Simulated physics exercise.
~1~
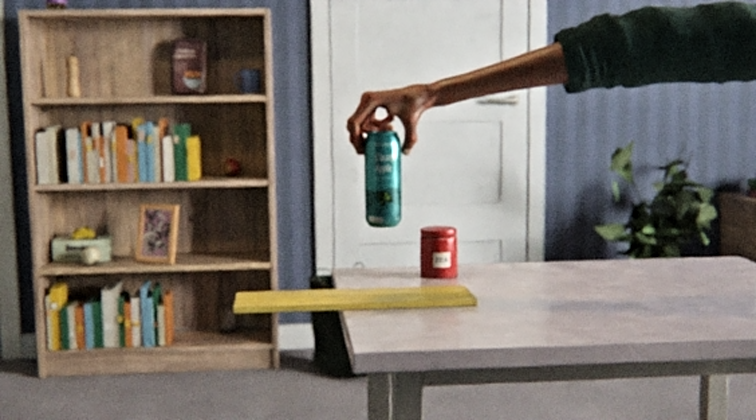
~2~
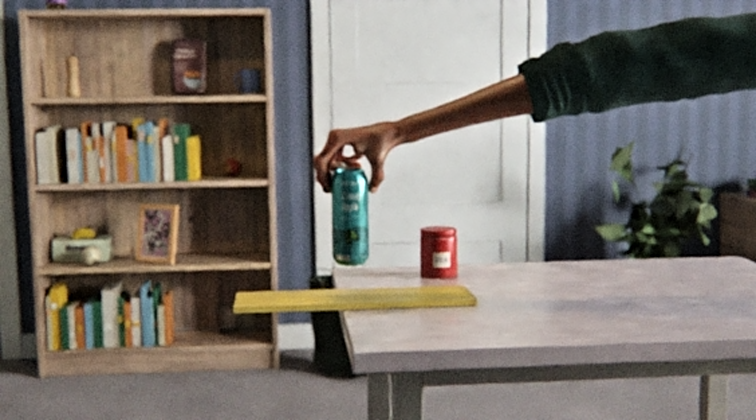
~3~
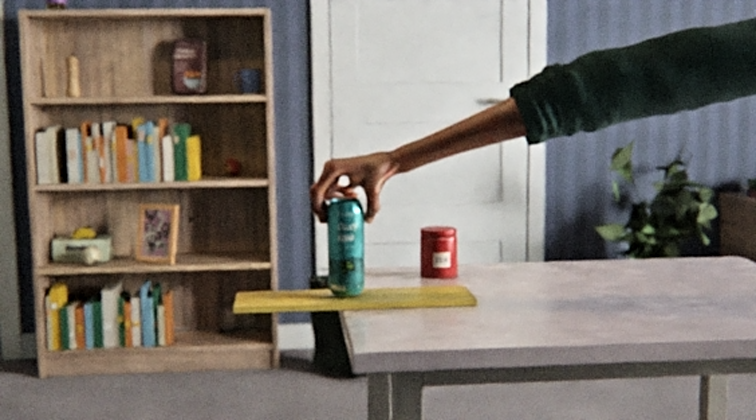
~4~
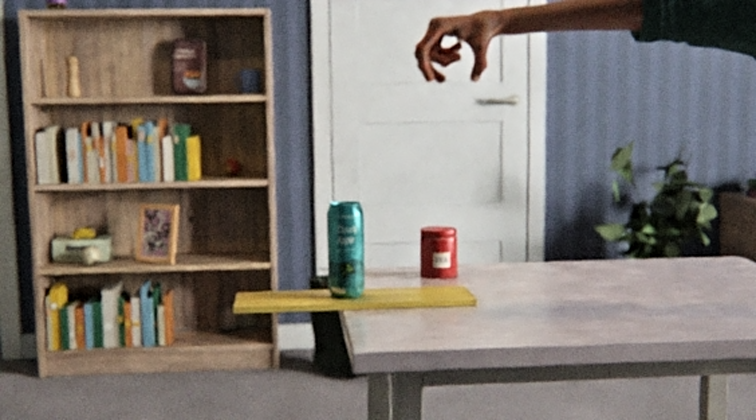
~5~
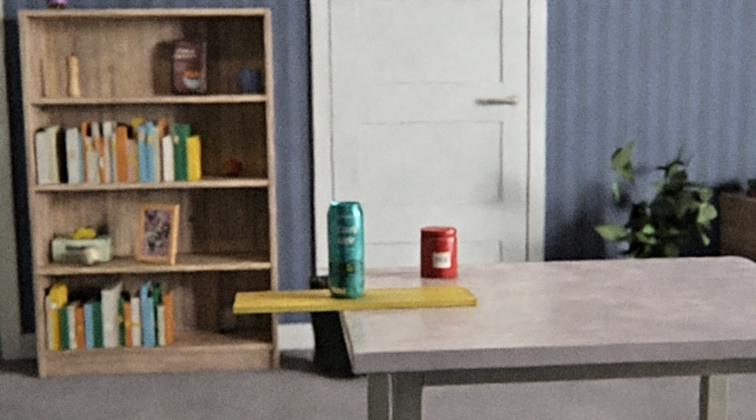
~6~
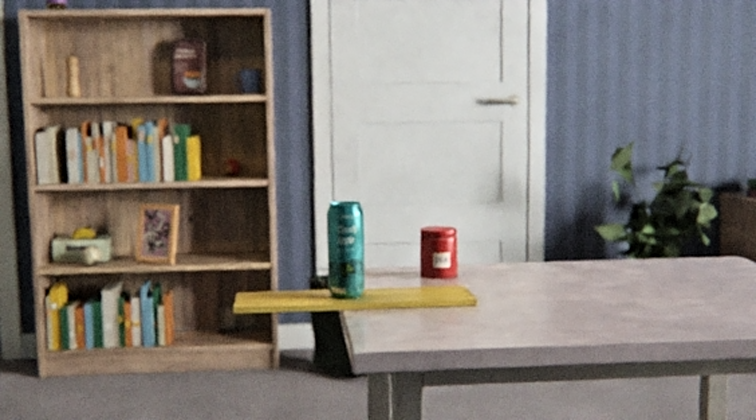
At first, a hand in a dark green sleeve holds a turquoise can by its top above a yellow board that juts past the left edge of a table, where a red jar stands near a bookshelf and a white door. The hand carries the can left and down, then lowers it upright onto the board. The fingers let go, and the hand draws back up to the right and leaves the view. The can stays standing, the board remains level, and the jar does not move. In the end, everything is still in place.
